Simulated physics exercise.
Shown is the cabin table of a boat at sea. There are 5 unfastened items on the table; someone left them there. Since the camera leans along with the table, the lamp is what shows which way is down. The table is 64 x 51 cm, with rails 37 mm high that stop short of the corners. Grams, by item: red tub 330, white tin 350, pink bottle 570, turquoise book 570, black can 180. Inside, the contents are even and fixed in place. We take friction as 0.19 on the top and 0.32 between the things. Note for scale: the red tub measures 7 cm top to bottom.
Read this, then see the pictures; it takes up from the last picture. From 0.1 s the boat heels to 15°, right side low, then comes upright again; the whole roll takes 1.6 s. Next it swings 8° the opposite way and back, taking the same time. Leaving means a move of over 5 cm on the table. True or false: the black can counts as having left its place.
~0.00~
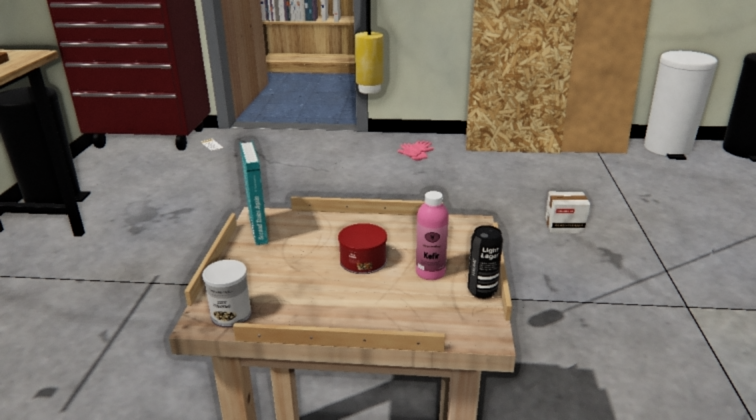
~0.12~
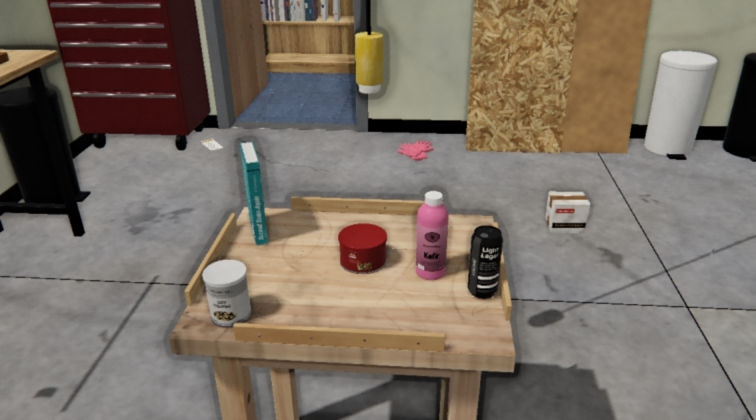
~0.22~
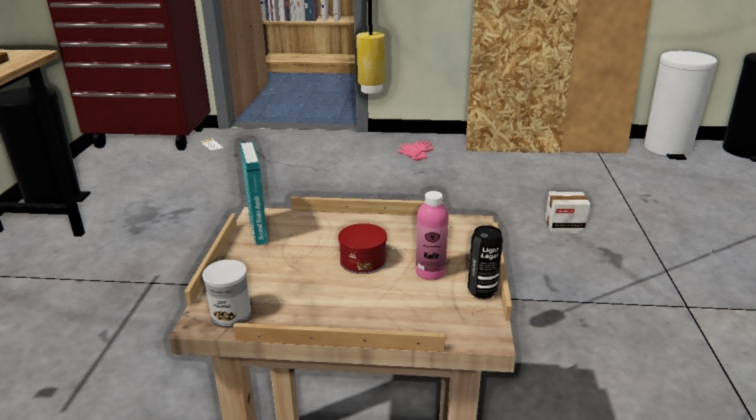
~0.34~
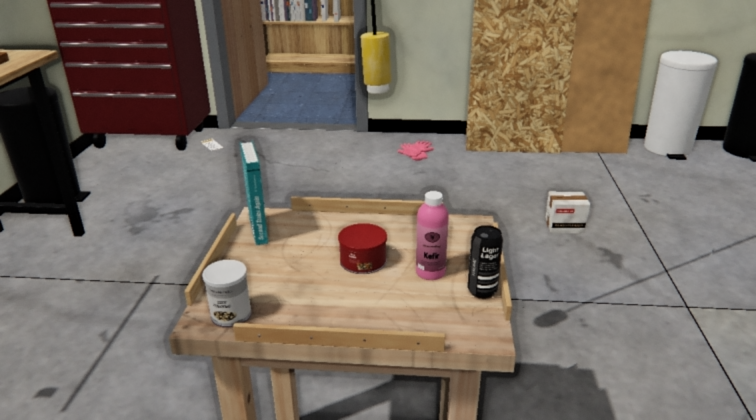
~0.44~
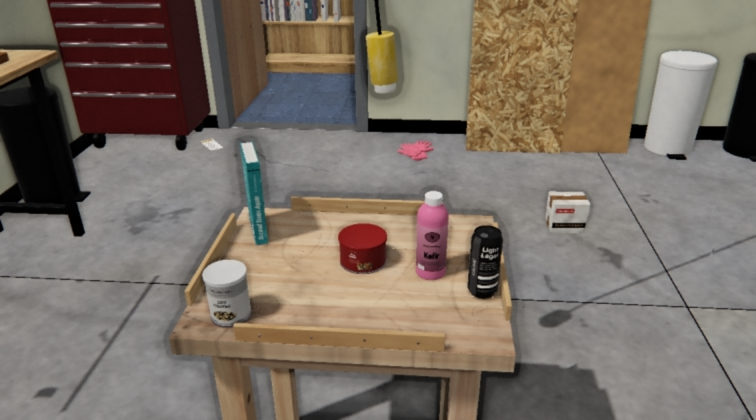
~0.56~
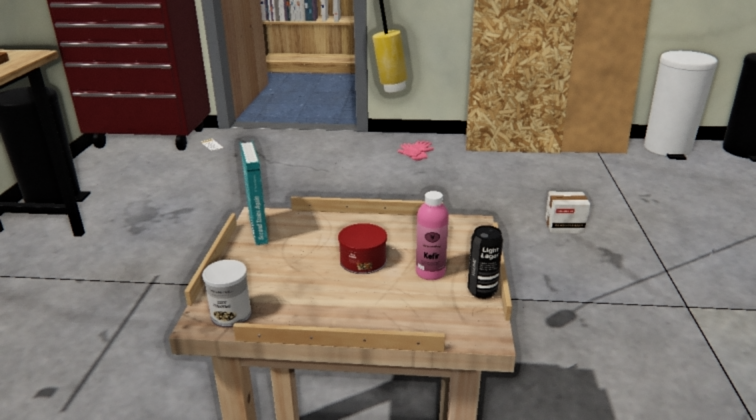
False.
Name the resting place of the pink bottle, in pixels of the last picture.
It ends up at about (486, 237).
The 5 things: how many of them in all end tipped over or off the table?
I get 1.
After 1.06 s, heel 14°, right side down; turquoise book on its side; pink bottle slid 5 cm; white tin slid 5 cm.
After 1.26 s, heel 9°, right side down; turquoise book on its side; pink bottle slid 10 cm; red tub slid 10 cm.
At rest (3.8 s), tipped over on the table, turquoise book; not toppled but over 5 cm from the start, red tub, white tin and pink bottle; the last one in place, give or take 5 cm. In the last view, black can near (488, 263).
